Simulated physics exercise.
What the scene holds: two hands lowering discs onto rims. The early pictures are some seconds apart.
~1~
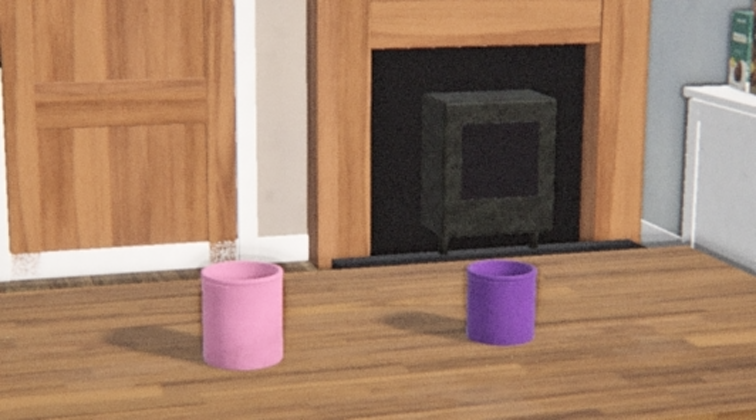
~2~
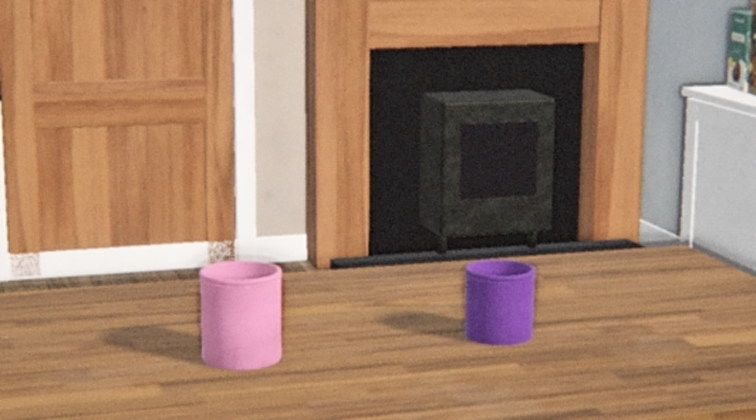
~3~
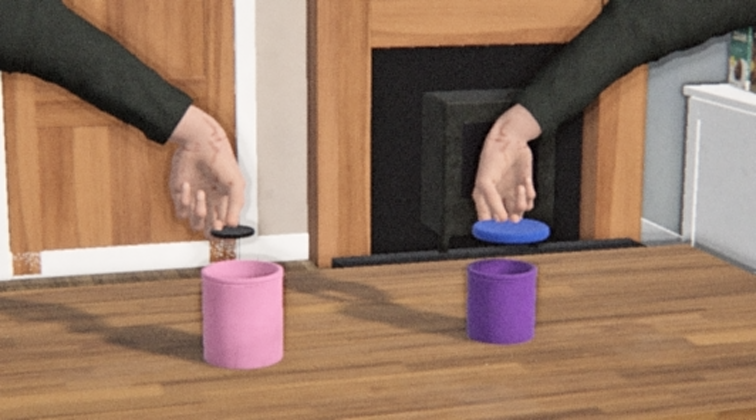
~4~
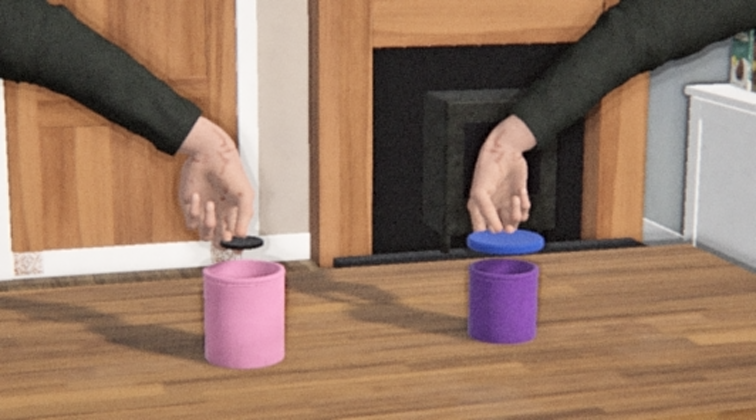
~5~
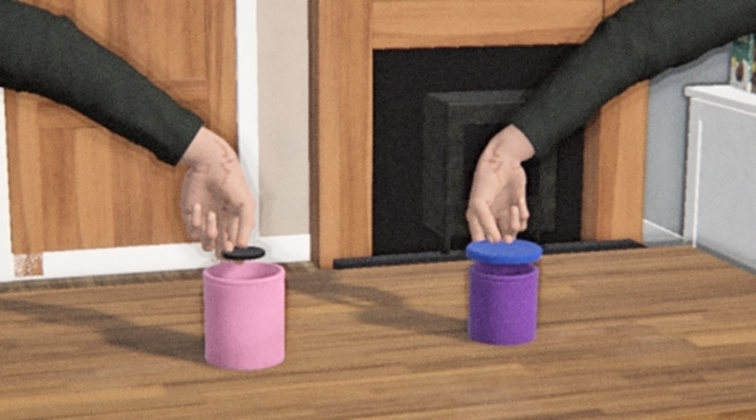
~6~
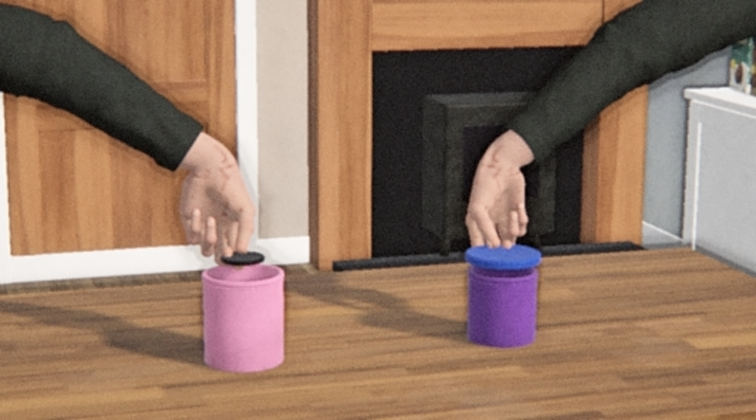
On a wooden surface, two hands lower a black disc and blue lid onto two jars.
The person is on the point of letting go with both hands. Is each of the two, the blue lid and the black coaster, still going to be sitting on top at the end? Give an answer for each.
Blue lid: Yes; black coaster: No.
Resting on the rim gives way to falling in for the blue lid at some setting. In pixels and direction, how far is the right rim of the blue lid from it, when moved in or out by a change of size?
Looks like close to 8 pixels, moving left.
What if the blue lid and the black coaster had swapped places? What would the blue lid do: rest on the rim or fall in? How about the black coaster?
For the blue lid, it perches on top; for the black coaster, it drops in.
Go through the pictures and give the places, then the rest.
The first picture shows right jar (501, 302).
The second picture shows left jar (241, 314).
The third picture shows still on the way; blue lid (511, 230); right jar (501, 301).
The fourth picture shows still on the way; black coaster (242, 243); left jar (244, 313).
The fifth picture shows still on the way; blue lid (504, 252); right jar (503, 302).
The sixth picture shows in place, still held; blue lid (503, 257); black coaster (243, 258); left jar (244, 317).
Then, 0.12 s after the last picture, blue lid moving near (503, 266); black coaster moved a little near (243, 282).
Then, 0.22 s after the last picture, blue lid sitting on the rim near (503, 266); black coaster down below near (244, 352).
At rest, the blue lid rests on the rim, near (503, 266); the black coaster falls in, near (244, 354).
